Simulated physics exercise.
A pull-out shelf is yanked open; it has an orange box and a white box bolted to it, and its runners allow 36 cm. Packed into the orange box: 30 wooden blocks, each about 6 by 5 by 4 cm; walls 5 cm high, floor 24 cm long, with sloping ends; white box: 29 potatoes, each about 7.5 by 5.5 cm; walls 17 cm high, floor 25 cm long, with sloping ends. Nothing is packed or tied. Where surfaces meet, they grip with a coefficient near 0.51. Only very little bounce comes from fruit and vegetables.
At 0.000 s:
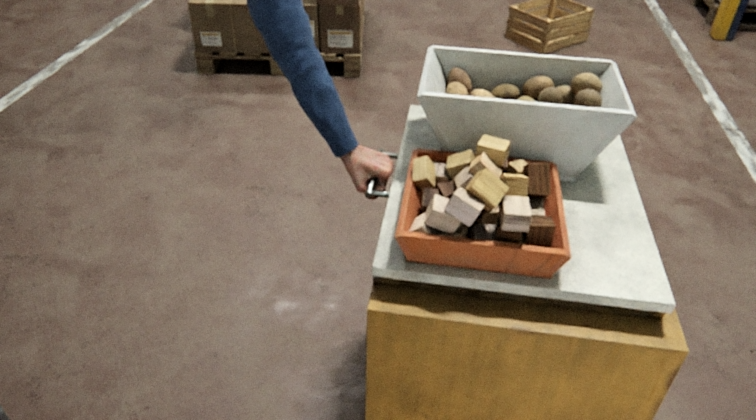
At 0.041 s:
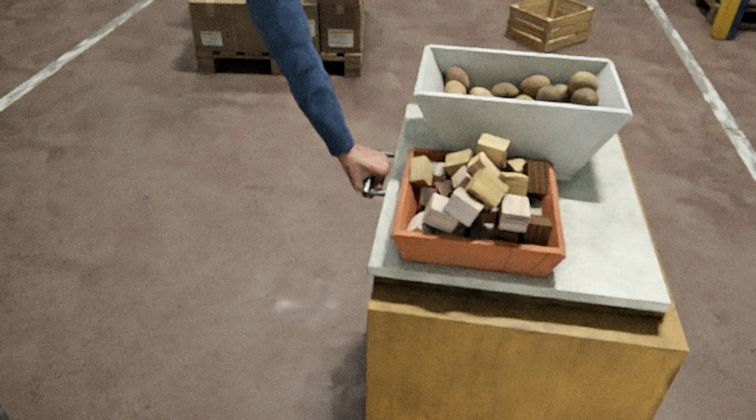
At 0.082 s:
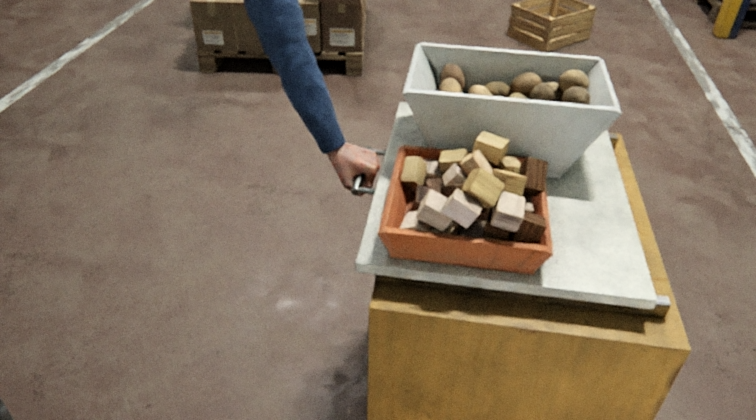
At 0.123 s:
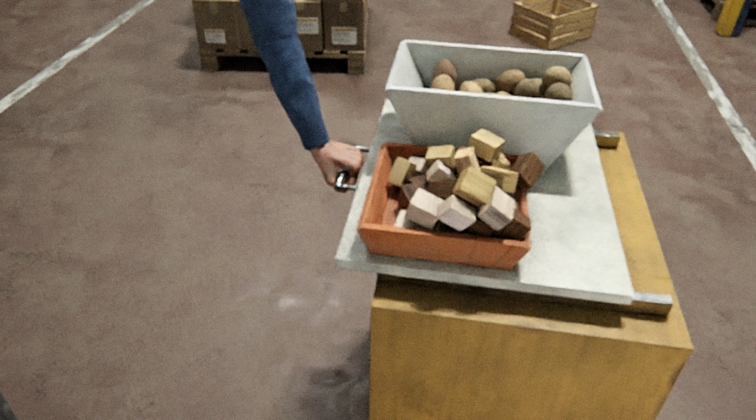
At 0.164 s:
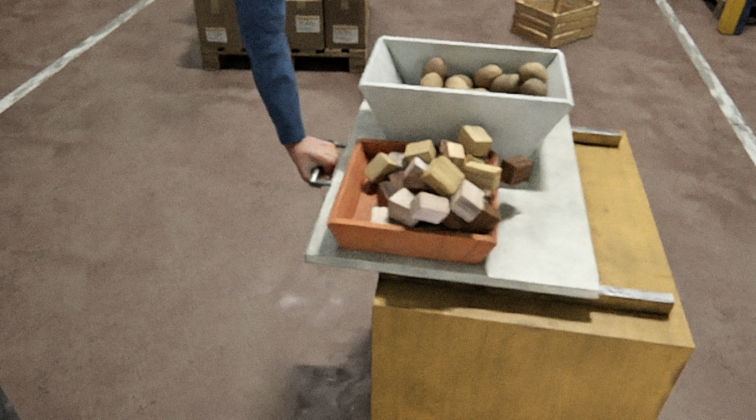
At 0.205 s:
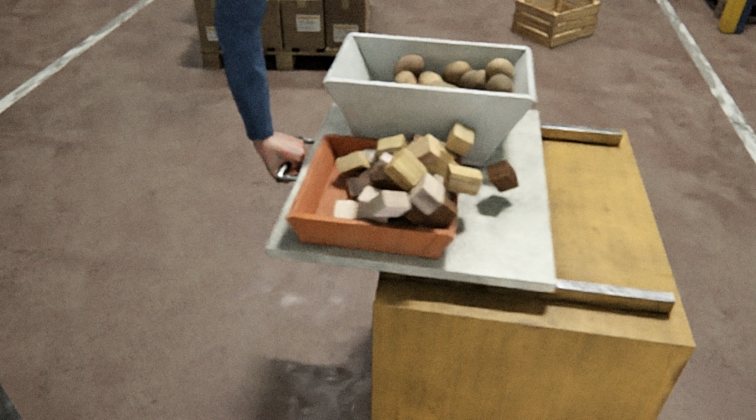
In a warehouse-like space, an orange box heaped with wooden blocks sits before a white box of brown, rounded objects on a shelf atop a yellowish cabinet. A blue-sleeved arm pulls the shelf leftward, slowly, then farther, carrying both boxes along, as blocks shift and a couple tumble over the orange box's right side.
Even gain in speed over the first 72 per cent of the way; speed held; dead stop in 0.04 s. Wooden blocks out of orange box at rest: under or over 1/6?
Over.
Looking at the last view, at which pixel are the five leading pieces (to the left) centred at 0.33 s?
About (260, 161).
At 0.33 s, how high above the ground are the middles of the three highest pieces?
Height, averaged: Around 102 cm.
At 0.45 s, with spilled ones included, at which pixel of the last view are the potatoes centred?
At about (344, 89) in pixels.
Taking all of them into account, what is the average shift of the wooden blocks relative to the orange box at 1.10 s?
I'd put it at close to 14 cm toward the left.
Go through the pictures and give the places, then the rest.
In the first picture (we follow the rim corner now nearest the camera), orange box at (565, 252); white box at (631, 112); shelf out by 0 cm; nothing out yet.
The second picture shows orange box at (561, 251); white box at (628, 111); shelf out by 1 cm.
The third picture shows orange box at (547, 248); white box at (616, 109); shelf out by 3 cm.
The fourth picture shows orange box at (525, 244); white box at (597, 105); shelf out by 8 cm.
The fifth picture shows orange box at (492, 239); white box at (568, 101); shelf out by 14 cm; 1 out, the lowest block at (515, 170).
The sixth picture shows orange box at (449, 233); white box at (531, 97); shelf out by 22 cm; 2 out, the lowest block at (503, 176).
After 0.25 s, the runners reach their end.
After 0.33 s, 4 of 30 out of the orange box and 0 of 29 out of the white box.
After 0.45 s, 9 of 30 out of the orange box and 0 of 29 out of the white box.
After 0.67 s, 10 of 30 out of the orange box and 0 of 29 out of the white box.
Outcome (at 1.10 s), 10 of 30 out of the orange box and 0 of 29 out of the white box. Asked share, 10 of 30, 33 per cent.
